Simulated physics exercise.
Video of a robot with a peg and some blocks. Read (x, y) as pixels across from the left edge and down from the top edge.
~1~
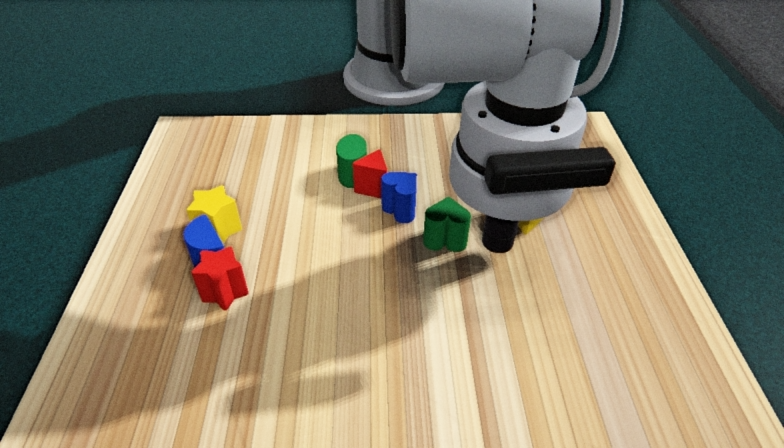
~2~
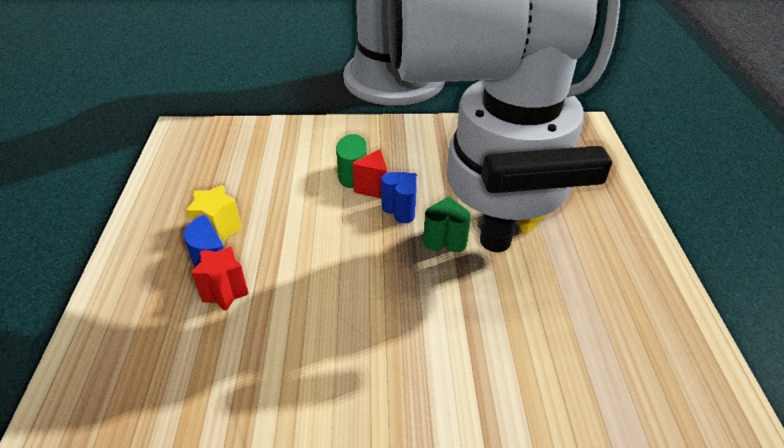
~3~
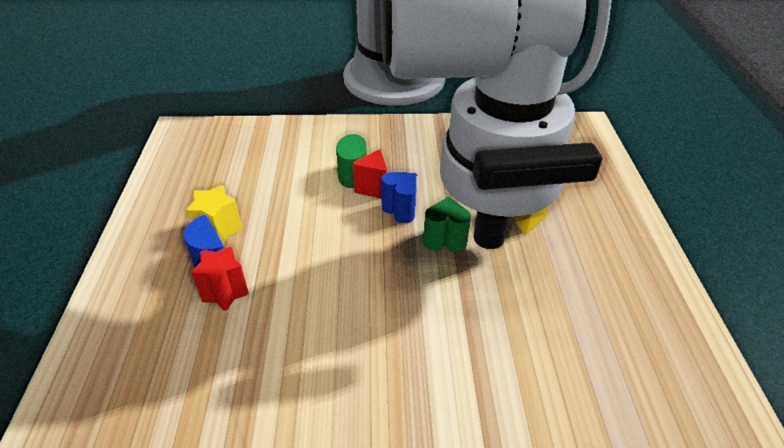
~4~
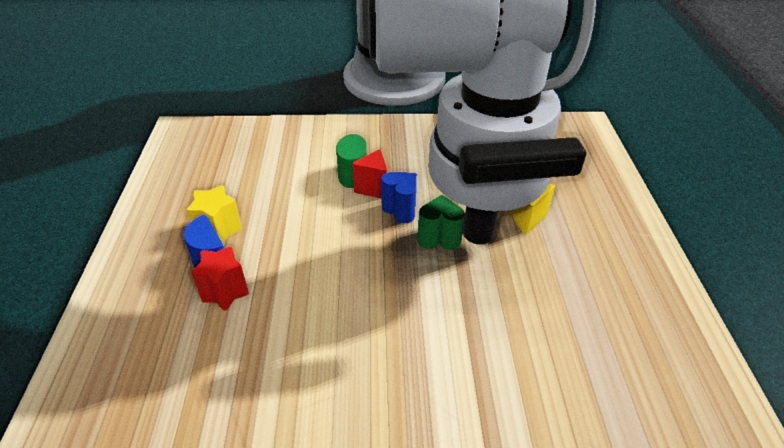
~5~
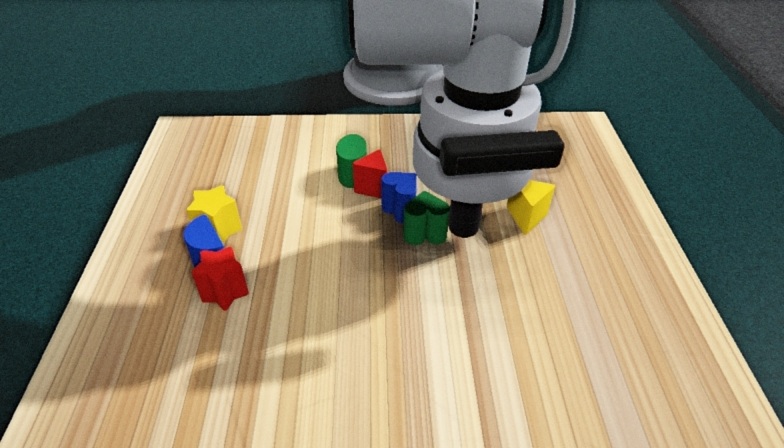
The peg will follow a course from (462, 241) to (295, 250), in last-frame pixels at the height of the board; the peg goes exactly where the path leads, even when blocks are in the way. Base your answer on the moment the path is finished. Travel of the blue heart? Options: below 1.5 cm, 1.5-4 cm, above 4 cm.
It goes a little way, 1.5 to 4 cm.
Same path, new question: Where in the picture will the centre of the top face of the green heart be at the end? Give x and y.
The centre of its top face lies at (346, 194).
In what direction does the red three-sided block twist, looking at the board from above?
It makes a counterclockwise turn.
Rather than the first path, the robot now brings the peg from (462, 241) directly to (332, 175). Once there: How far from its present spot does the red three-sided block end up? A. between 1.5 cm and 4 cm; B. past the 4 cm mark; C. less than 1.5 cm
That would be A.
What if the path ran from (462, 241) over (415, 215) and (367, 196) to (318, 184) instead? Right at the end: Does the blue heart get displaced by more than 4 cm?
Going by the path, yes.
The first path, step by step. One third of the way, peg at (407, 230); red three-sided block at (374, 156), turned 30° anticlockwise; blue heart at (386, 175), turned 60° clockwise; green heart at (375, 200), turned 30° clockwise.
Two thirds of the way, peg at (350, 234); red three-sided block at (374, 156), turned 30° anticlockwise; blue heart at (385, 175), turned 65° clockwise; green heart at (347, 194), turned 110° clockwise.
At the end, peg at (293, 237); red star unmoved; red three-sided block at (374, 156), turned 30° anticlockwise; blue heart at (385, 175), turned 65° clockwise; green heart at (346, 194), turned 115° clockwise.
